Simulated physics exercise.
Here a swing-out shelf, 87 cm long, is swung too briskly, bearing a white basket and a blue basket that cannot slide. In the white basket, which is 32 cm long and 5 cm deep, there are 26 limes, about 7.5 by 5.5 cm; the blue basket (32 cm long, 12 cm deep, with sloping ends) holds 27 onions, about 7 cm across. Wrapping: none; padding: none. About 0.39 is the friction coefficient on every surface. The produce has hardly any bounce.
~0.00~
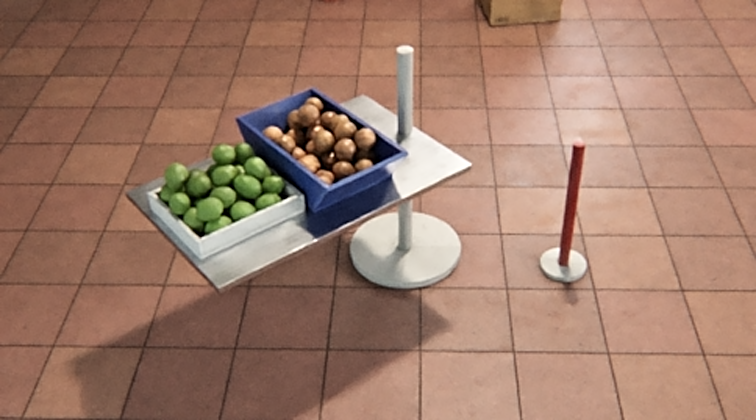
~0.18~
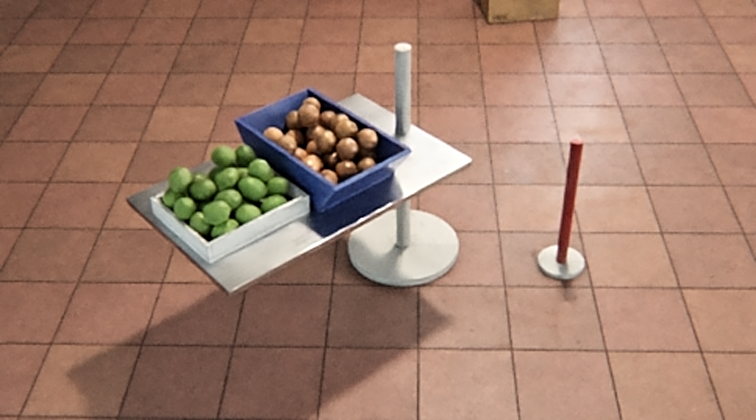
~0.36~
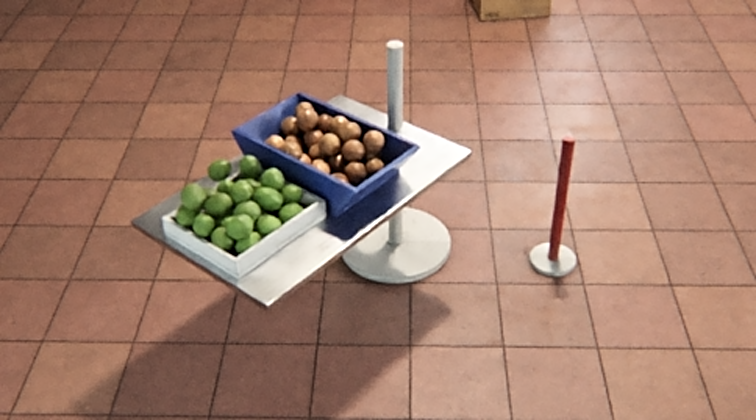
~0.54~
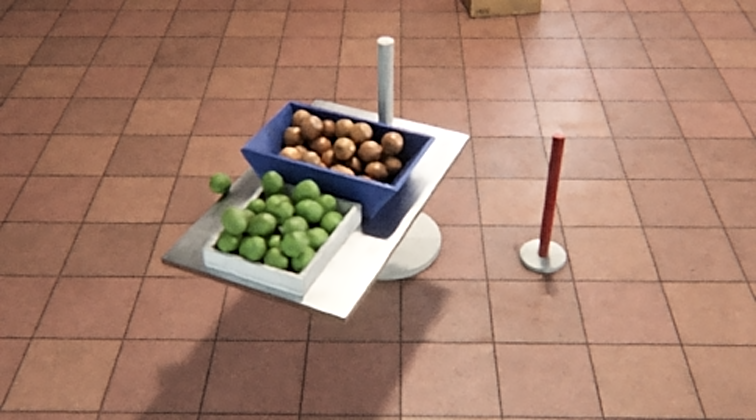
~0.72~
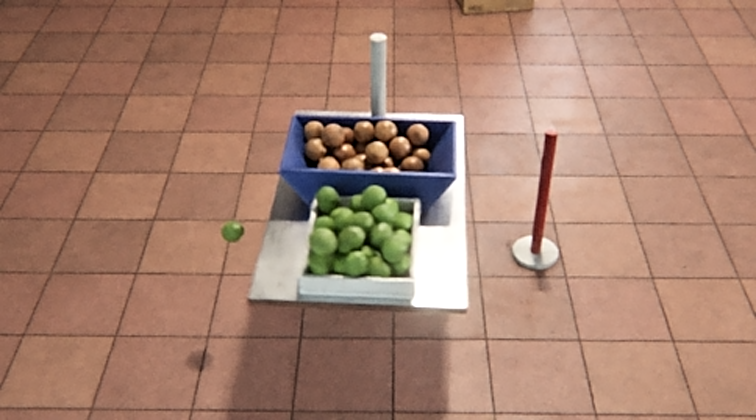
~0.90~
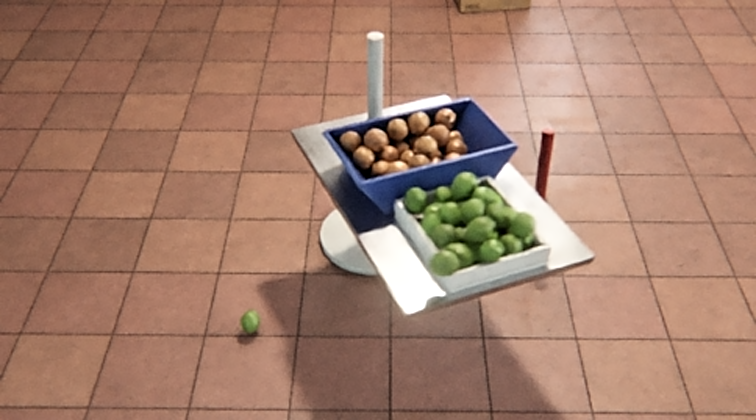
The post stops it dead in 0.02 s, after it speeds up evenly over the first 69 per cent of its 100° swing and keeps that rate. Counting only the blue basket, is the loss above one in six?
No.
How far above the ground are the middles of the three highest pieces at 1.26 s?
Around 64 centimetres.
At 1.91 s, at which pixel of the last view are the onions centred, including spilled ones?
Near (464, 140).
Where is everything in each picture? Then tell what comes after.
In the first frame (we follow the rim corner now nearest the camera), blue basket at (327, 187); white basket at (201, 240); swung 0°; nothing out yet.
In the second frame, blue basket at (334, 187); white basket at (210, 244); swung 3°.
In the third frame, blue basket at (354, 189); white basket at (238, 259); swung 12°; 1 out, the lowest lime at (220, 170).
In the fourth frame, blue basket at (394, 188); white basket at (302, 276); swung 27°; 1 out, the lowest lime at (220, 183).
In the fifth frame, blue basket at (454, 175); white basket at (413, 278); swung 47°; 1 out, the lowest lime at (233, 232).
In the sixth frame, blue basket at (515, 144); white basket at (547, 244); swung 74°; 2 out, the lowest lime at (250, 322).
After 1.06 s, the shelf hits the red post.
After 1.14 s, 6 of 26 out of the white basket and 0 of 27 out of the blue basket.
After 1.26 s, 9 of 26 out of the white basket and 0 of 27 out of the blue basket.
After 1.48 s, 9 of 26 out of the white basket and 0 of 27 out of the blue basket.
When it is over (at 1.91 s), 9 of 26 out of the white basket and 0 of 27 out of the blue basket. Asked share, 0 of 27, 0 per cent.
